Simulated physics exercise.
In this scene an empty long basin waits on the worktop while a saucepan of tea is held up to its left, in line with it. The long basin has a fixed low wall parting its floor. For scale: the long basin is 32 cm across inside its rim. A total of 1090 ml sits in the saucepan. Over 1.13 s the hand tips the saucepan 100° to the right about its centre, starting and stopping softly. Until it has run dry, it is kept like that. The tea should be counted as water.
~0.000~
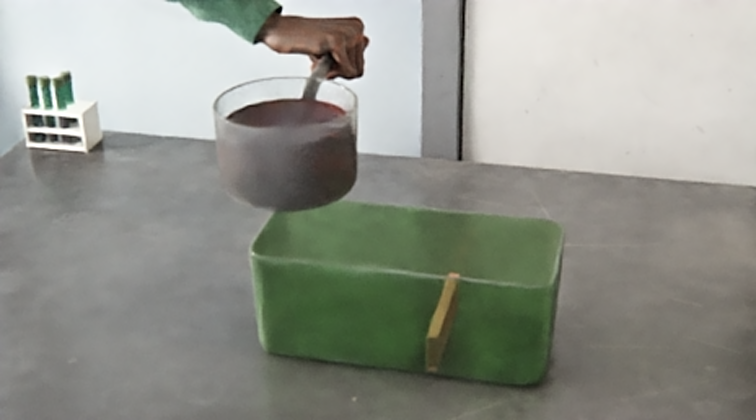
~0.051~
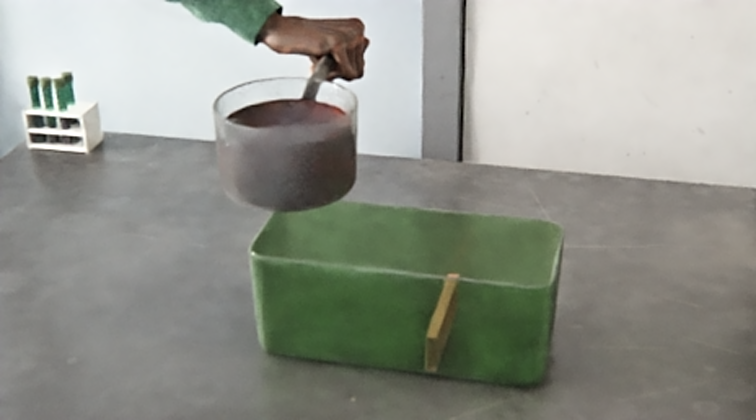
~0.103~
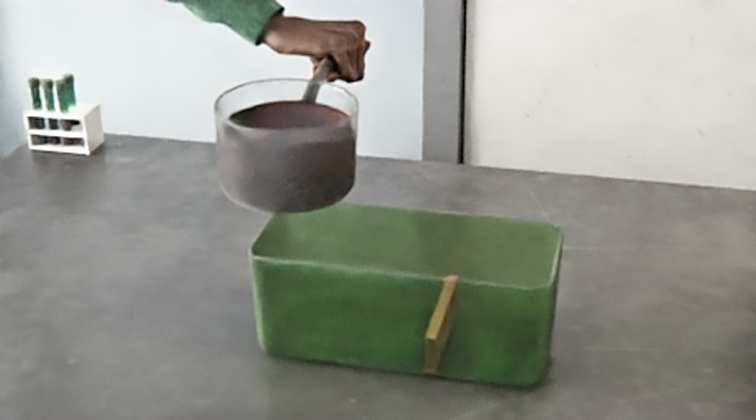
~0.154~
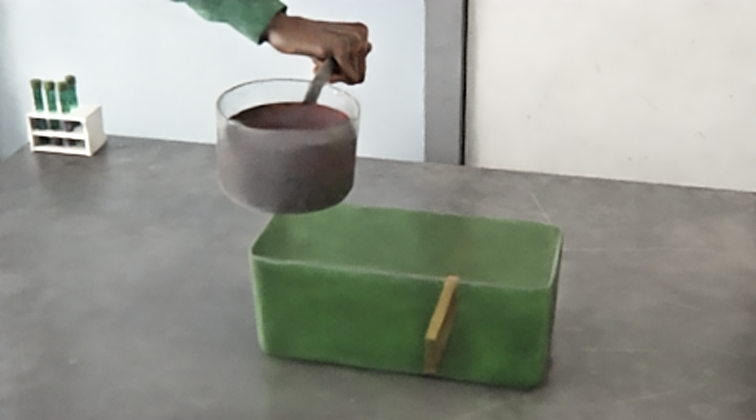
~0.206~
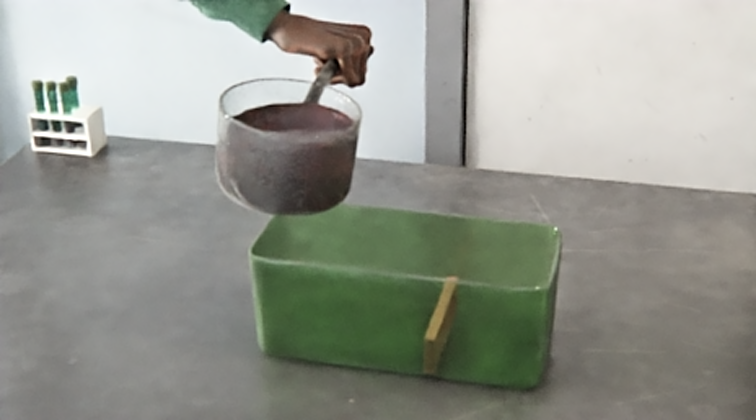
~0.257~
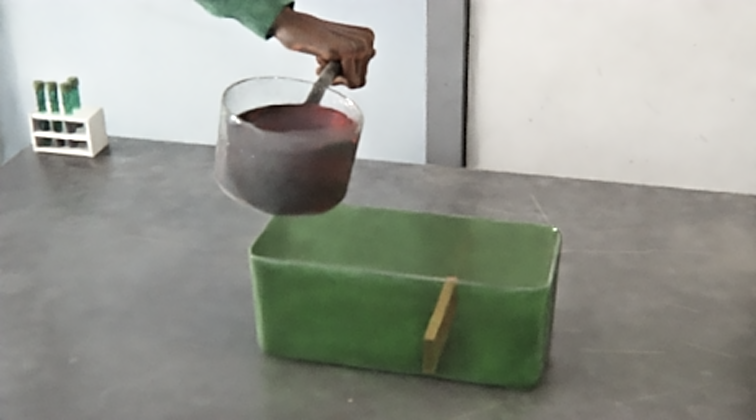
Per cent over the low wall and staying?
17 per cent.
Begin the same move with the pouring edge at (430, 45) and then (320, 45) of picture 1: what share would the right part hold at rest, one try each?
The first try gives 60 percent and the second 10 percent.
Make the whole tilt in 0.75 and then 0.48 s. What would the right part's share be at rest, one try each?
10 then 20 %.
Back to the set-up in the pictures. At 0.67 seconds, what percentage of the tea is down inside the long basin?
Roughly 9 per cent.
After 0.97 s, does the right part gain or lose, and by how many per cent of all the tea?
It rises by about 8.
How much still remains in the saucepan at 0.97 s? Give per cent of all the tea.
Near 20 percent, more or less.
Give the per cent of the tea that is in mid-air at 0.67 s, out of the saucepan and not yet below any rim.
It comes to roughly 20 per cent.
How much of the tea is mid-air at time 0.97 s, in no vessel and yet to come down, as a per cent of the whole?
Around 7 percent of it is airborne.
By 0.67 s the tilt is 64° and 72 per cent is still to pour, 9 is left of the wall and 0 right of it.
By 0.97 s the tilt is 95° and 19 per cent is still to pour, 64 is left of the wall and 10 right of it.
By 1.29 s the tilt is 100° and 3 per cent is still to pour, 84 is left of the wall and 12 right of it.
By 1.63 s the tilt is 100° and 0 per cent is still to pour, 82 is left of the wall and 17 right of it.
At rest 82 per cent lies left of the wall, 17 right of it and 1 outside.
